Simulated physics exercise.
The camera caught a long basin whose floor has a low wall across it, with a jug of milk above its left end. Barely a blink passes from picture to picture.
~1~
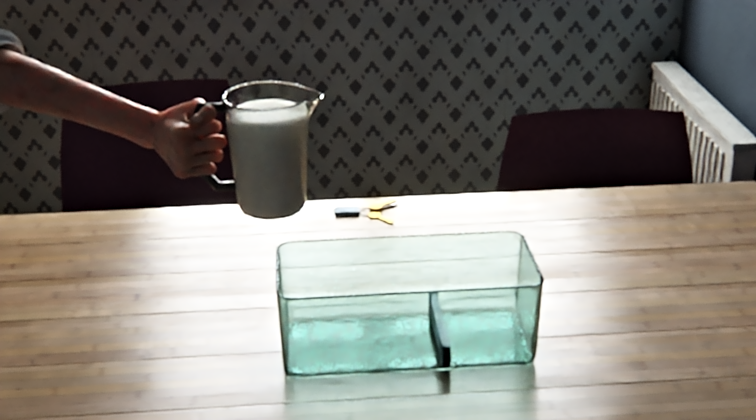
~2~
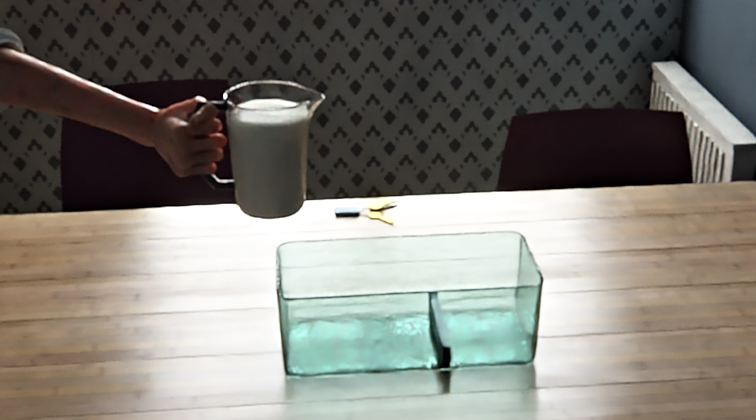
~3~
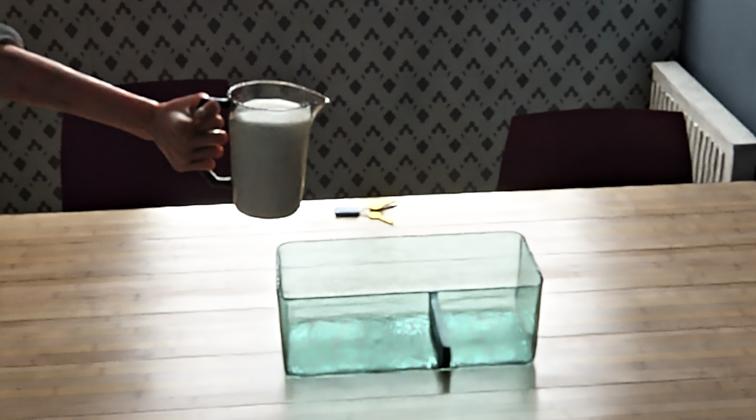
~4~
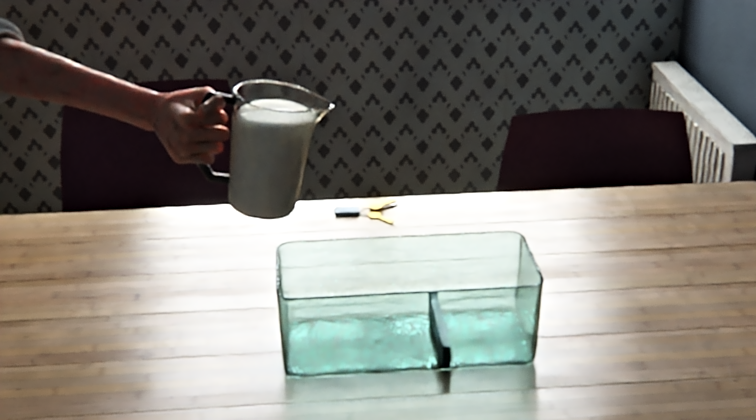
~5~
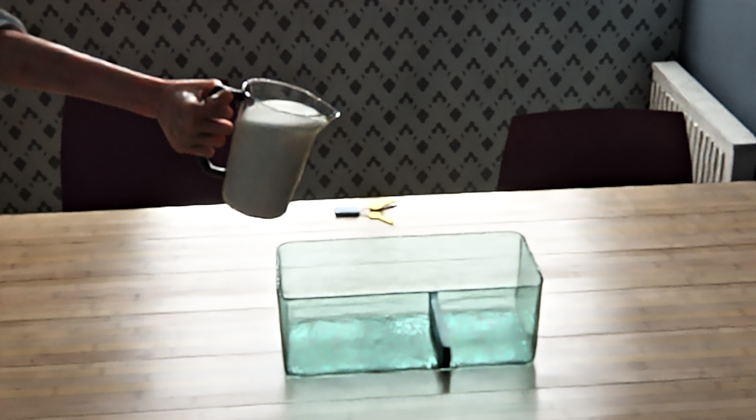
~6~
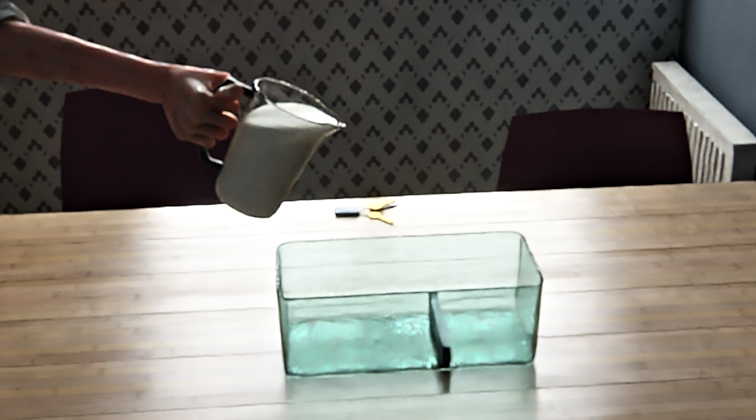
A hand held a clear jug of milk upright above the left end of a long greenish glass basin with a low wall across its floor, then gradually tilted the jug to the right.
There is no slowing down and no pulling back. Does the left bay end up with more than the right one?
Yes.
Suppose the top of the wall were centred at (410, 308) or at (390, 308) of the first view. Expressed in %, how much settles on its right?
In order, 35 and 85 in a hundred.
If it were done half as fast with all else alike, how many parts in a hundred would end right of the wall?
5 per cent or thereabouts.
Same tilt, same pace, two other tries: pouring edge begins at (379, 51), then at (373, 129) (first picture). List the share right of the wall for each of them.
Start one gives some 75 %, start two some 60 %.
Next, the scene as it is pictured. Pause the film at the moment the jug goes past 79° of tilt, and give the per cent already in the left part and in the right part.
5 % left, 0 % right.
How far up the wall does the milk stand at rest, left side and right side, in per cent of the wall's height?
I'd put the left at about 70 and the right at about 10.
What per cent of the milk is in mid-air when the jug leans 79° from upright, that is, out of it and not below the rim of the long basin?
About 20 per cent.
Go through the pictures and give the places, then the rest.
In the first frame, it leans 0°; its right rim is at (323, 95); the milk meets the walls at (228, 113) and (309, 110); the long basin's rim runs from (277, 271) to (533, 258); the wall's top is at (439, 319).
In the second frame, it leans 1°; its right rim is at (324, 96); the milk meets the walls at (229, 112) and (309, 111).
In the third frame, it leans 5°; its right rim is at (328, 100); the milk meets the walls at (231, 111) and (311, 113).
In the fourth frame, it leans 10°; its right rim is at (333, 105); the milk meets the walls at (235, 112) and (316, 114).
In the fifth frame, it leans 18°; its right rim is at (339, 114); the milk meets the walls at (238, 121) and (325, 115).
In the sixth frame, it leans 27°; its right rim is at (344, 125); the milk meets the walls at (236, 136) and (337, 118).
A moment on, the tilt is 79° and 75 per cent is still to pour, 6 is left of the wall and 0 right of it.
Next, the tilt is 93° and 38 per cent is still to pour, 39 is left of the wall and 1 right of it.
Then the tilt is 93° and 13 per cent is still to pour, 70 is left of the wall and 5 right of it.
Later the tilt is 93° and 4 per cent is still to pour, 83 is left of the wall and 8 right of it.
At rest 87 per cent lies left of the wall, 10 right of it and 3 outside.
